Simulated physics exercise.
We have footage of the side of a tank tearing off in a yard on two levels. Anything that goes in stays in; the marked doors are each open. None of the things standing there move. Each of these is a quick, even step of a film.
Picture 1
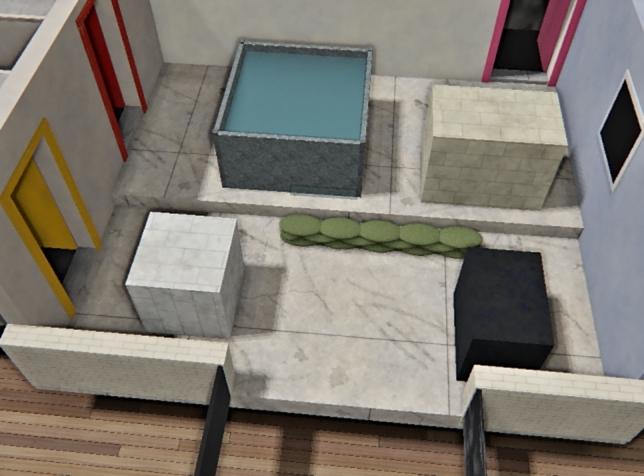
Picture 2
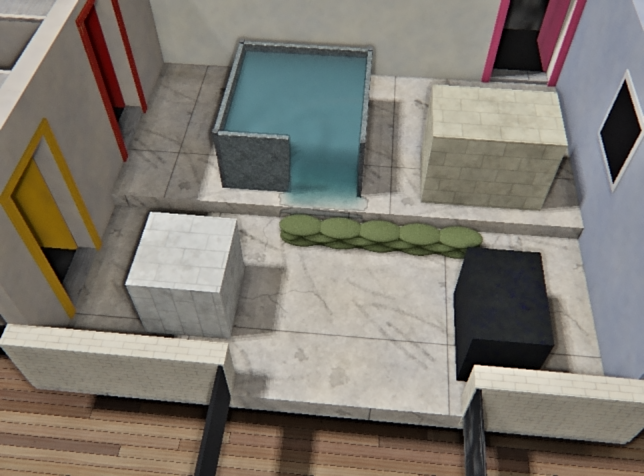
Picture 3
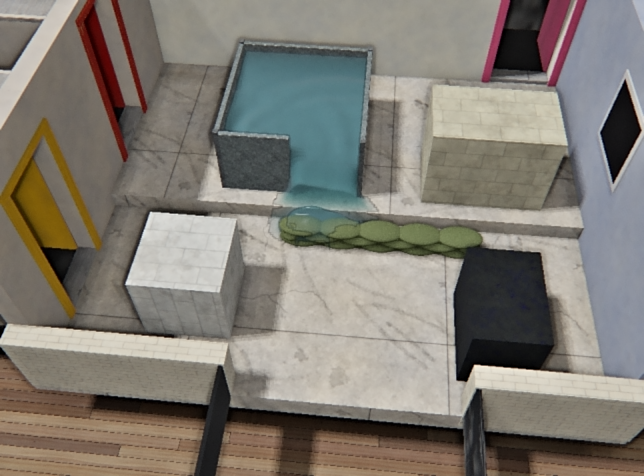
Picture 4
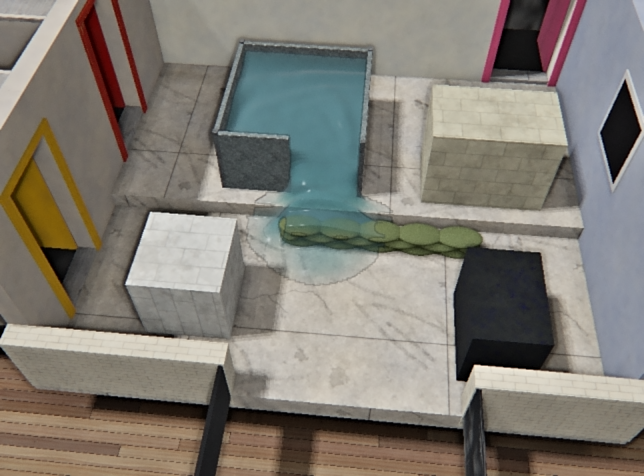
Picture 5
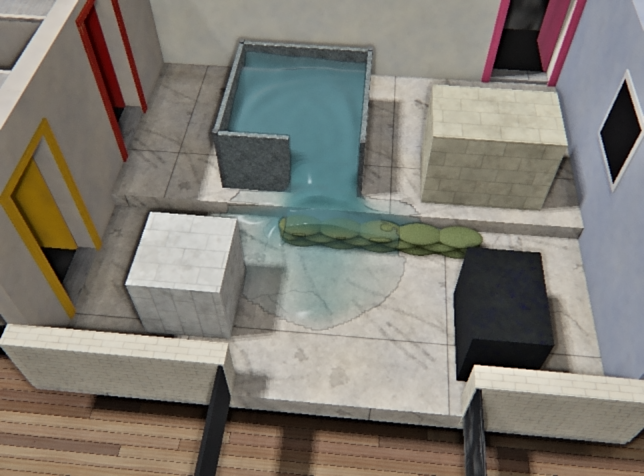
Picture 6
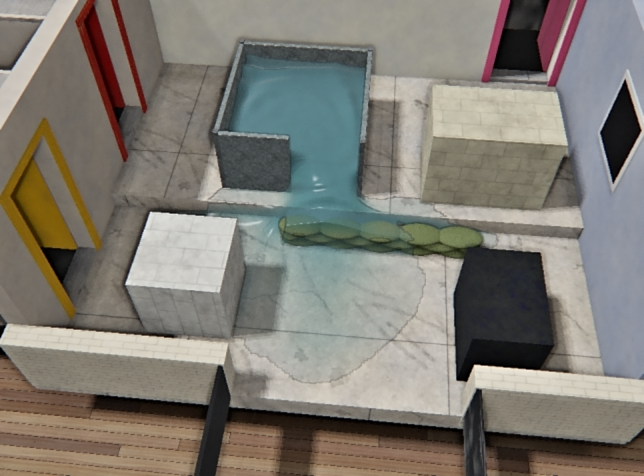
Water stands still in a raised gray tank until part of its front side gives way, then pours through the gap, over the step and a row of green bags, and spreads across the lower pale floor between two blocks.
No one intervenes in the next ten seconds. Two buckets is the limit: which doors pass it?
In order: Pink door: Never surpasses it; red door: Never surpasses it; yellow door: Surpasses it.
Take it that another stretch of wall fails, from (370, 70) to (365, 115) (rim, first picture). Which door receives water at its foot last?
The red one, I reckon.
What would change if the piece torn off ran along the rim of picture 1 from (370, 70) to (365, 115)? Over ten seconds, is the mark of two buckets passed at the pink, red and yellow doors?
Pink exceeds the limit, red stays within it, yellow exceeds the limit.
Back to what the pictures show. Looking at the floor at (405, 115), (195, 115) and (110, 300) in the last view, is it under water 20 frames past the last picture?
Same order as asked: Dry as before; dry as before; drenched.
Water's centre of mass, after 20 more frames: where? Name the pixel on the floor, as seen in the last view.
I'd point to (329, 222).
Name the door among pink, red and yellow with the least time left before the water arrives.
Answer: The yellow door.
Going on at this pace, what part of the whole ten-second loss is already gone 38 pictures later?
80 per cent.
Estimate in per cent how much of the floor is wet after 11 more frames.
Some 55 per cent.
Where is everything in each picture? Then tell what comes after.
In the first picture, still water in the tank at (298, 94).
In the second picture, the front is at (364, 201), out from the gap at (324, 172).
In the third picture, the front is at (371, 234), out from the gap at (324, 176).
In the fourth picture, water pours out at (324, 178) and has run to (300, 277).
In the fifth picture, water pours out at (324, 178) and has run to (329, 322).
In the sixth picture, the front is at a hidden place, out from the gap at (324, 177).
A moment on, water covers 40 % of the floor; the pink door not reached, the red door not reached, the yellow door wet at the sill, nothing in.
Next, water covers 55 % of the floor; the pink door not reached, the red door not reached, the yellow door over two buckets in.
Then, water covers 55 % of the floor; the pink door not reached, the red door not reached, the yellow door far over two buckets in.
Later, water covers 50 % of the floor; the pink door not reached, the red door not reached, the yellow door far over two buckets in.
In the end, water covers 50 % of the floor; the pink door not reached, the red door not reached, the yellow door far over two buckets in.
